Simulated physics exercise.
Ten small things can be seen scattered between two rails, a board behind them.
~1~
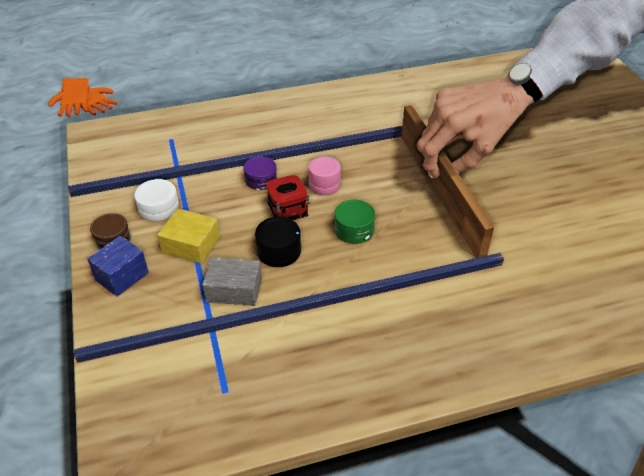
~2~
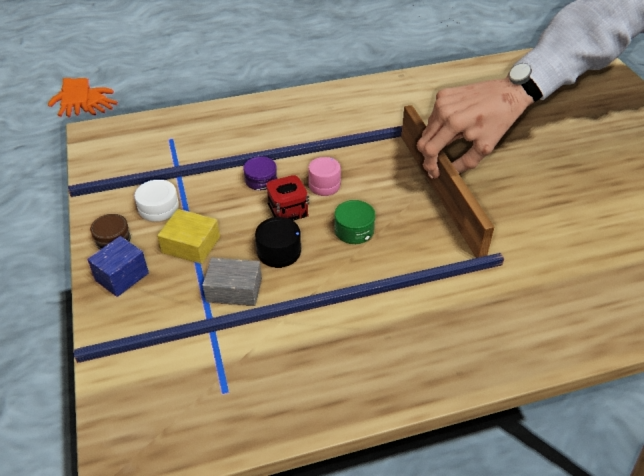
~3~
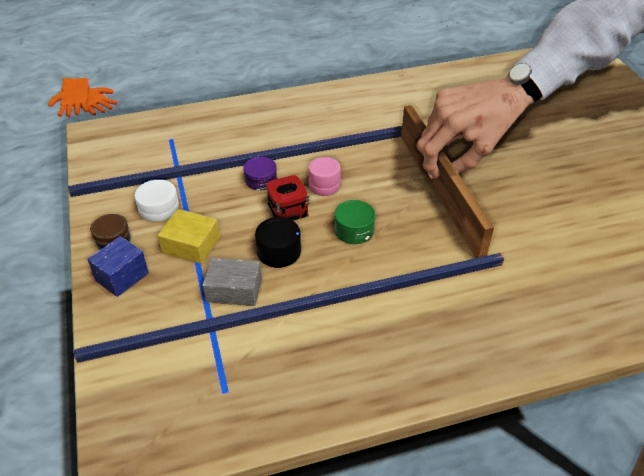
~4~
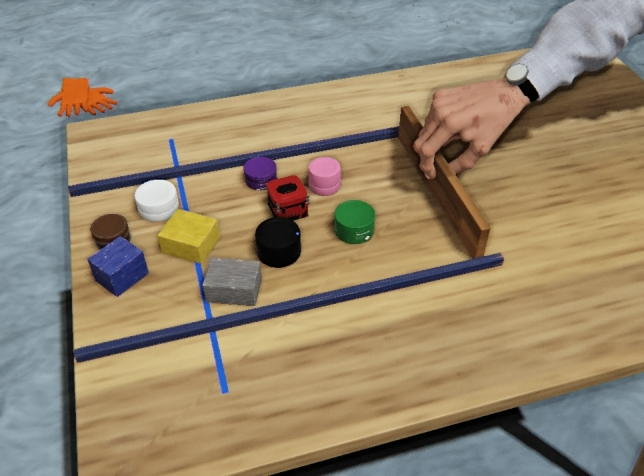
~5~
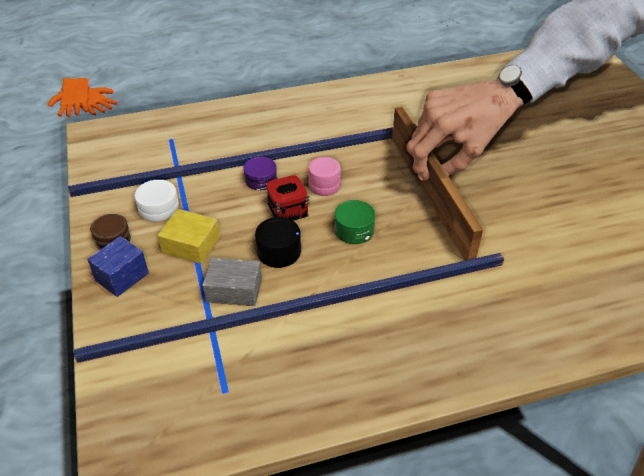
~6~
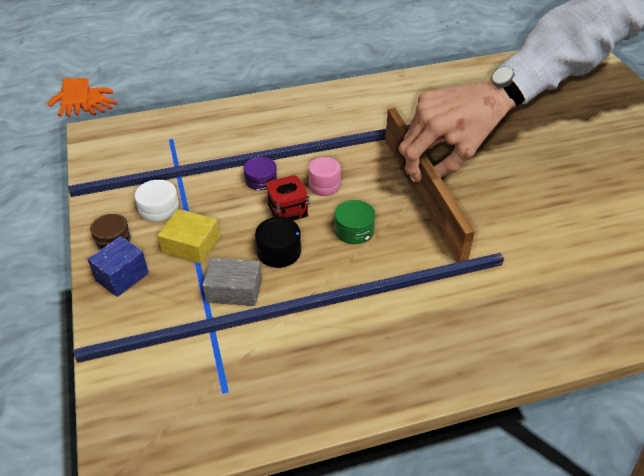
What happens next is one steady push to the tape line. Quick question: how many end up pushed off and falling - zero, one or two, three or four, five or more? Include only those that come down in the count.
Zero.
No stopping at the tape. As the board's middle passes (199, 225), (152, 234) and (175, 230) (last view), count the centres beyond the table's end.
Over the end: 0, 2, 0.
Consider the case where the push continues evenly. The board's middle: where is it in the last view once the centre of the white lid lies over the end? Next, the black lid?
The white lid puts it at (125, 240), the black lid at (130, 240).
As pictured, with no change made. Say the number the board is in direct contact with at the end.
Number in contact with it: 5.
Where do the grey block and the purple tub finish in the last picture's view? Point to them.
The first comes to rest at (181, 306), and the second at (164, 185).
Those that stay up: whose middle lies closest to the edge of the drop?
That would be the brown pot, which ends nearest.
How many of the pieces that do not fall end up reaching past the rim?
That adds up to 0.
Soon after, none off yet; brown pot at rest near (111, 233); blue block at rest near (119, 266); white lid at rest near (157, 201).
At rest, the number that fall off is zero.
